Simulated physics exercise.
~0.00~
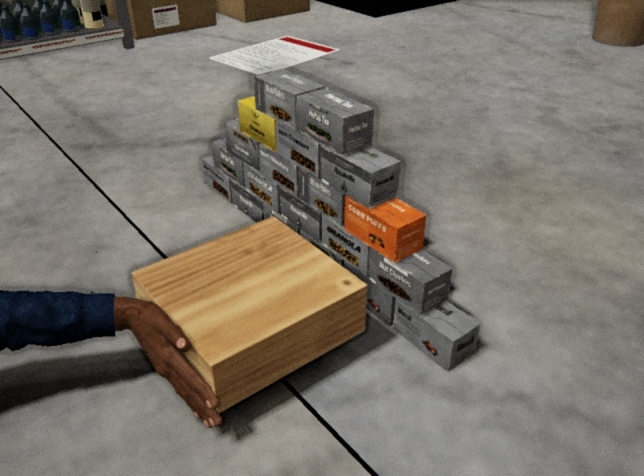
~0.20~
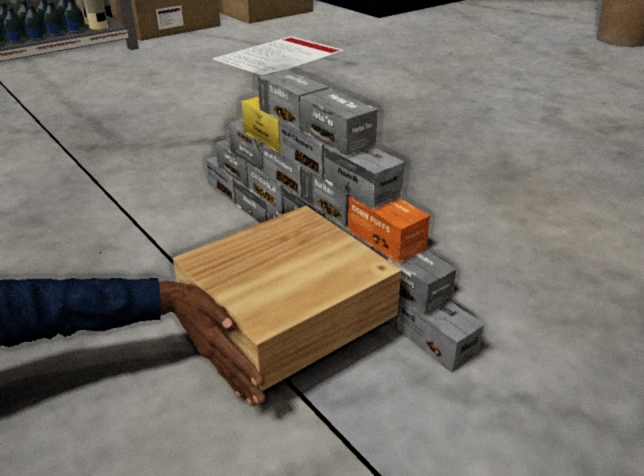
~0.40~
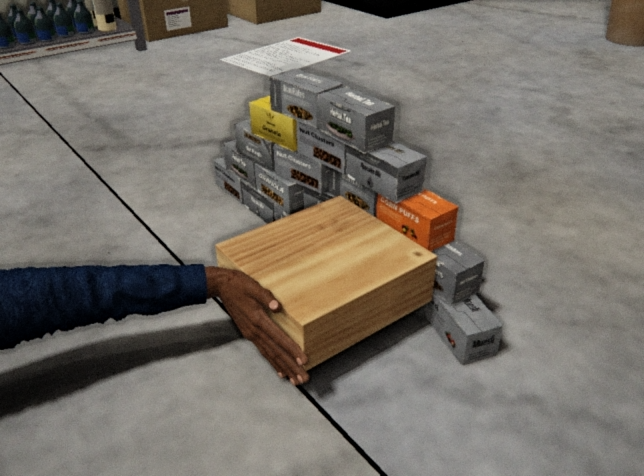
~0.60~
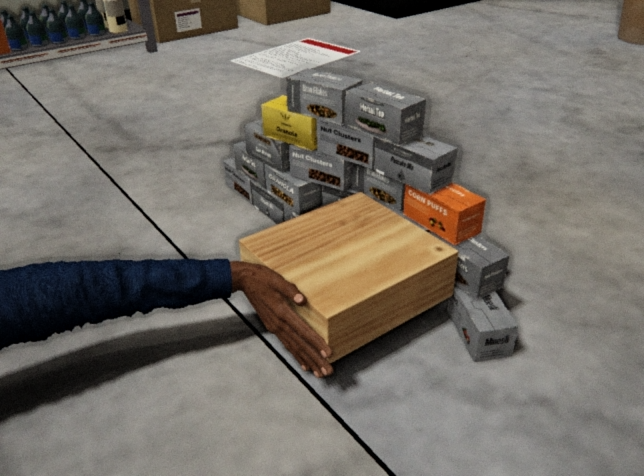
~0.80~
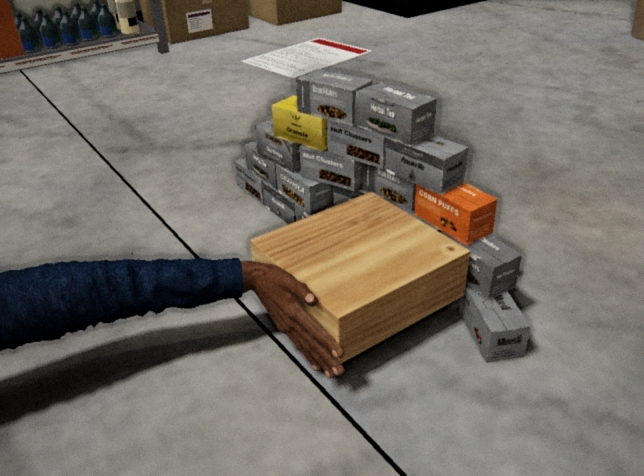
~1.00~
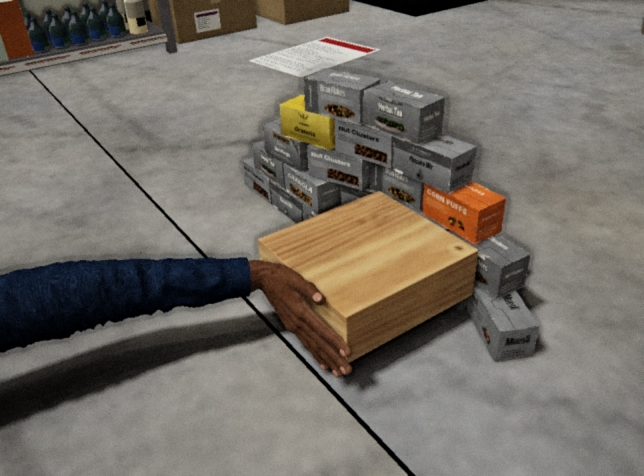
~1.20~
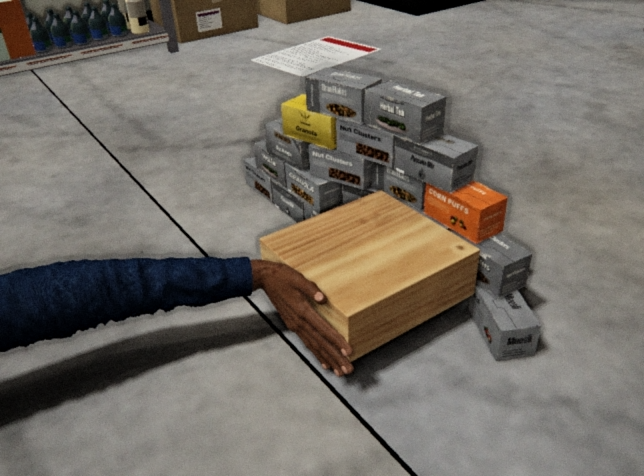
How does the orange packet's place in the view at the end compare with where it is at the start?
It ends farther to the right and slightly higher in the view than where it starts, still up in the wall.
